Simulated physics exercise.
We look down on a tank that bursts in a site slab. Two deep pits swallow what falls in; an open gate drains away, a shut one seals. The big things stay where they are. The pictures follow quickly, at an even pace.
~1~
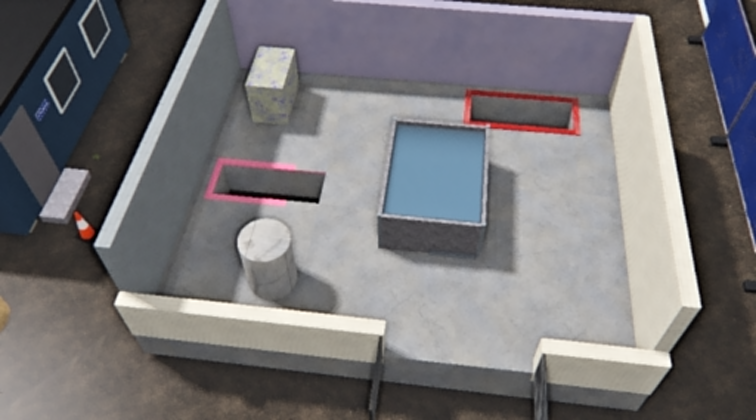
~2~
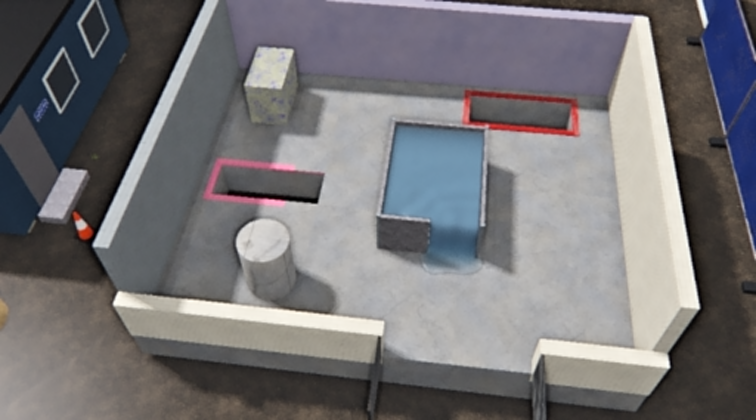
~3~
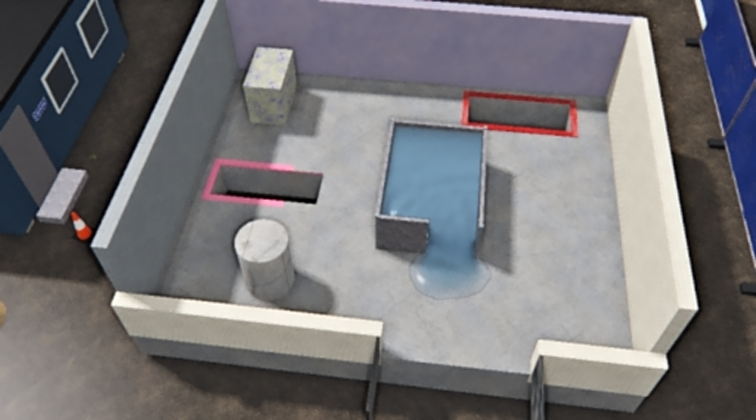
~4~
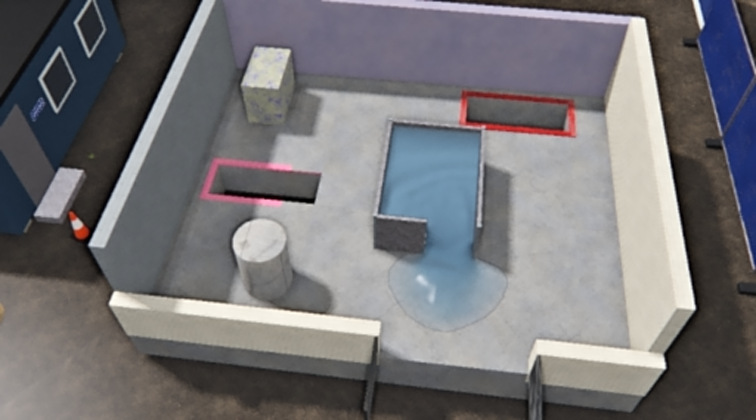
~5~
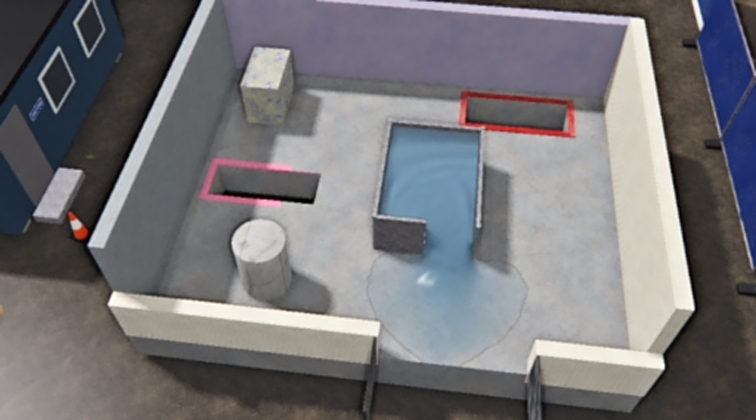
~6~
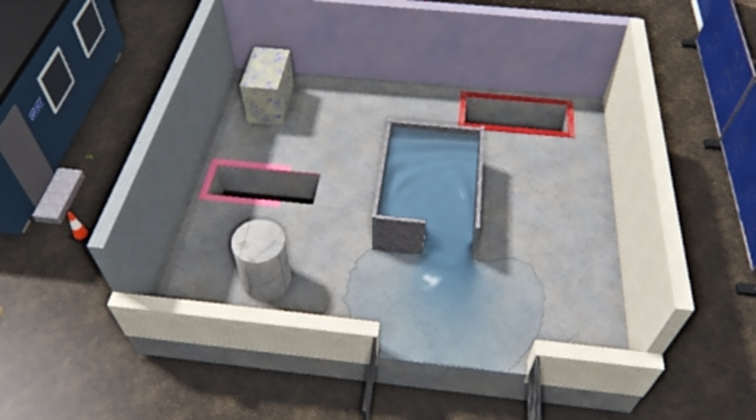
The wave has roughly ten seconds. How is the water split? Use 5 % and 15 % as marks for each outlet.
One by one: The gate takes more than 15 %; the red pit takes less than 5 %; the pink pit takes less than 5 %.
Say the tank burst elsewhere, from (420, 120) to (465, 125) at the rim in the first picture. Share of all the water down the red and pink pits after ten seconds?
In per cent: Red 25, pink 25.
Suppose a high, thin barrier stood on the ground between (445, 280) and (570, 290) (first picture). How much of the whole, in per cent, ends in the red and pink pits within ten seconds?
In per cent: Red 8, pink 14.
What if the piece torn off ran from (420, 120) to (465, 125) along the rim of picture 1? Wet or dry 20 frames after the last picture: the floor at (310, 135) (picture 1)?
At that place: Wet.
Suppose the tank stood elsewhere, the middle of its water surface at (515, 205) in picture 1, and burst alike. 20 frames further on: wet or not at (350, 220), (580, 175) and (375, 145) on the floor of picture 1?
In that order: Free of water, wet, no water.
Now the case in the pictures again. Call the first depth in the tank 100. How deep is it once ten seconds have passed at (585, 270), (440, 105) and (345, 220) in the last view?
About 2, 0 and 0 per cent.
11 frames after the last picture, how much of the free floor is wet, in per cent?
Near 20 in a hundred.
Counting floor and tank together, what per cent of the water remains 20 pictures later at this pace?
Roughly 66 per cent.
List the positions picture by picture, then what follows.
Still water in the water tank at (436, 172), in the first frame.
The front is at (479, 264), out from the gap at (453, 241), in the second frame.
Water pours out at (451, 244) and has run to (438, 295), in the third frame.
Water pours out at (449, 245) and has run to (447, 328), in the fourth frame.
The front is at a hidden place, out from the gap at (448, 246), in the fifth frame.
Water pours out at (448, 245) and has run to a hidden place, in the sixth frame.
A moment on, water covers 15 % of the floor; the gate 10 %, the red pit 0 %, the pink pit 0 %.
Next, water covers 20 % of the floor; the gate 22 %, the red pit 0 %, the pink pit 0 %.
Then, water covers 35 % of the floor; the gate 35 %, the red pit 0 %, the pink pit 0 %.
Later, water covers 50 % of the floor; the gate 49 %, the red pit 0 %, the pink pit 1 %.
In the end, water covers 60 % of the floor; the gate 60 %, the red pit 0 %, the pink pit 3 %.
